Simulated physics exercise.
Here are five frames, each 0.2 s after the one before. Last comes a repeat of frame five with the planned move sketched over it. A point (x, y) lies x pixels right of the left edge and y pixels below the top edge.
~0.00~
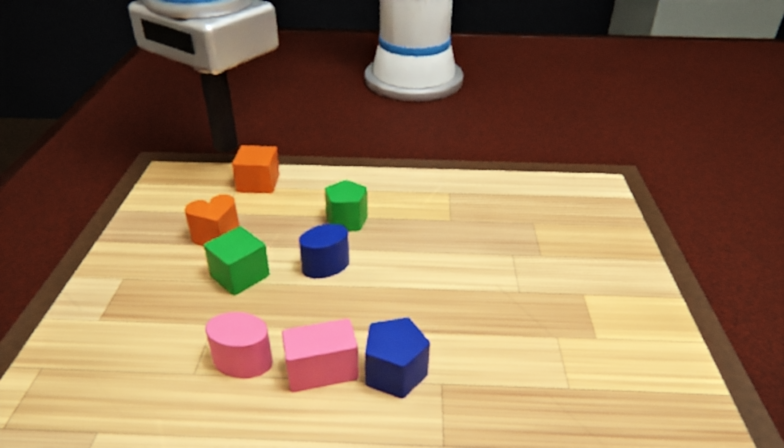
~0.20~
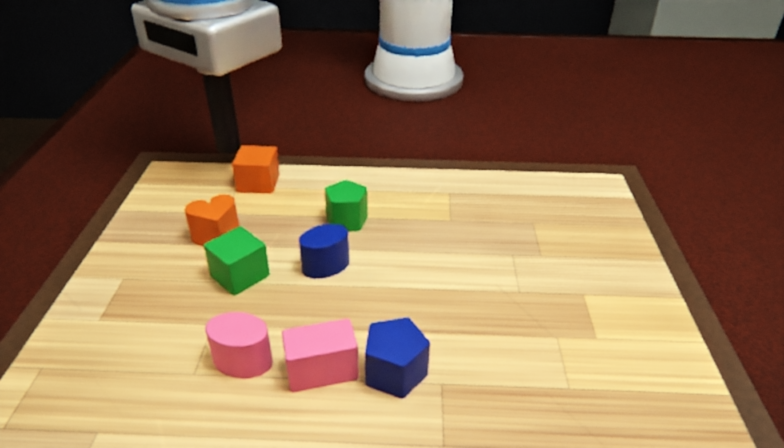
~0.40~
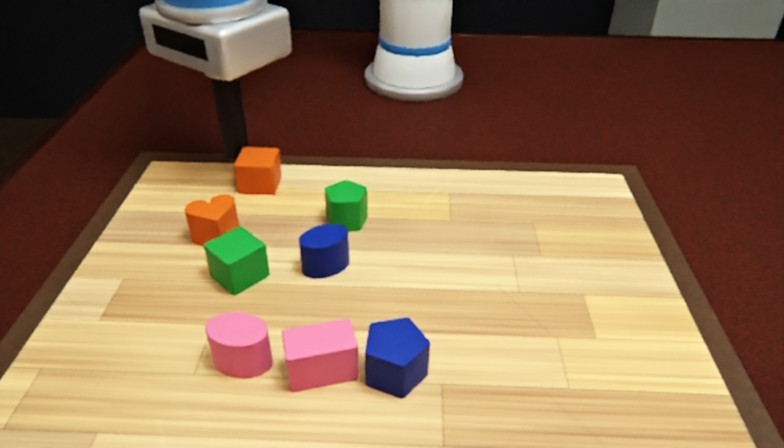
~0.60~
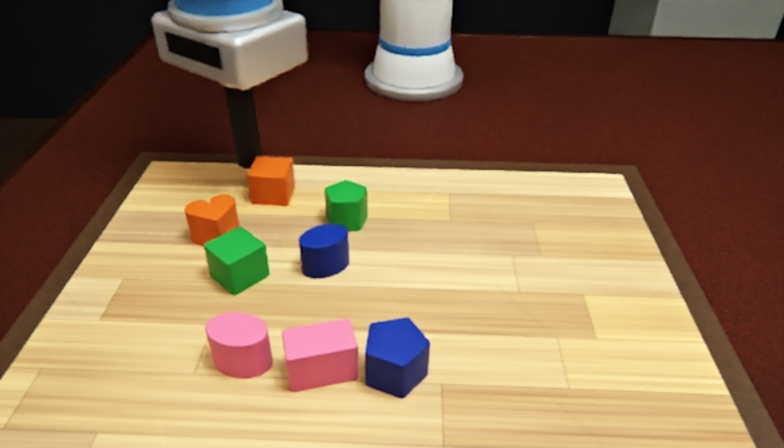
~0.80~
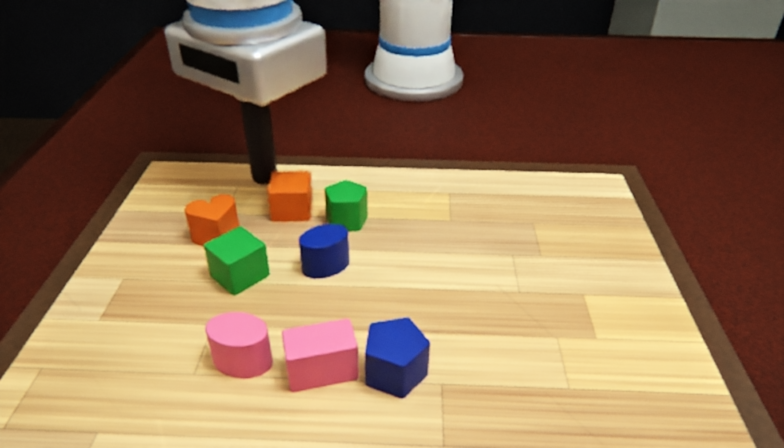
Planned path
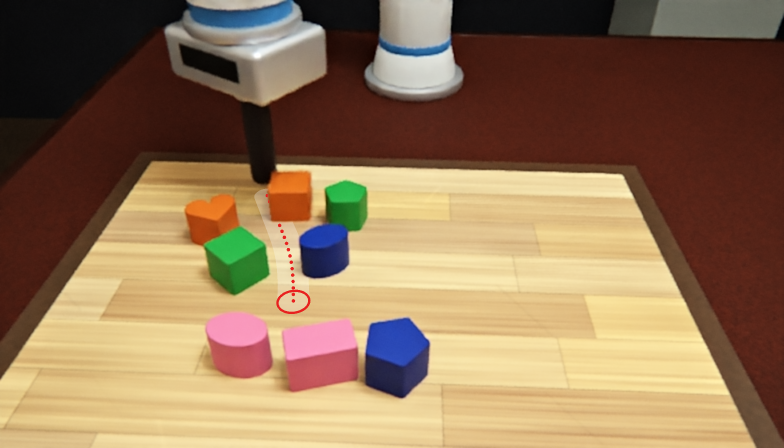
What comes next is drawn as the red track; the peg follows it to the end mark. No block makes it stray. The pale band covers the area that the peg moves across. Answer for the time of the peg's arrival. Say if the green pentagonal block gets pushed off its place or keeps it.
The green pentagonal block will not stay where it is.
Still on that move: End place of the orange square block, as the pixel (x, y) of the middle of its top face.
Located at (323, 212).
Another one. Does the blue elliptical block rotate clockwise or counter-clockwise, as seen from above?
If we look at it from overhead, the blue elliptical block pivots counter-clockwise.
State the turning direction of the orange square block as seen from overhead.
Looking from above, the answer is counterclockwise.
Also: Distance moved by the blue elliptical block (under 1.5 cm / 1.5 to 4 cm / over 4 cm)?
It moves only a bit, under 1.5 cm.
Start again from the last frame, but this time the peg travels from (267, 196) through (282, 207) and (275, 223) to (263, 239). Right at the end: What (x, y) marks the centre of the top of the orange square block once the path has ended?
At the end it should sit near (311, 199).
The drawn path runs from (267, 196) by way of (286, 242) to (293, 302).
What follows on the original path. One third of the way, peg (277, 208); orange square block (315, 201), turned 45° anticlockwise; green pentagonal block (355, 191), turned 25° anticlockwise.
Two thirds of the way, peg (289, 242); orange square block (323, 212), turned 95° anticlockwise; green pentagonal block (357, 191), turned 30° anticlockwise.
At the end, peg (291, 283); green square block not moved; orange square block (323, 212), turned 95° anticlockwise; blue elliptical block (327, 241), turned 25° anticlockwise; green pentagonal block (357, 191), turned 30° anticlockwise.
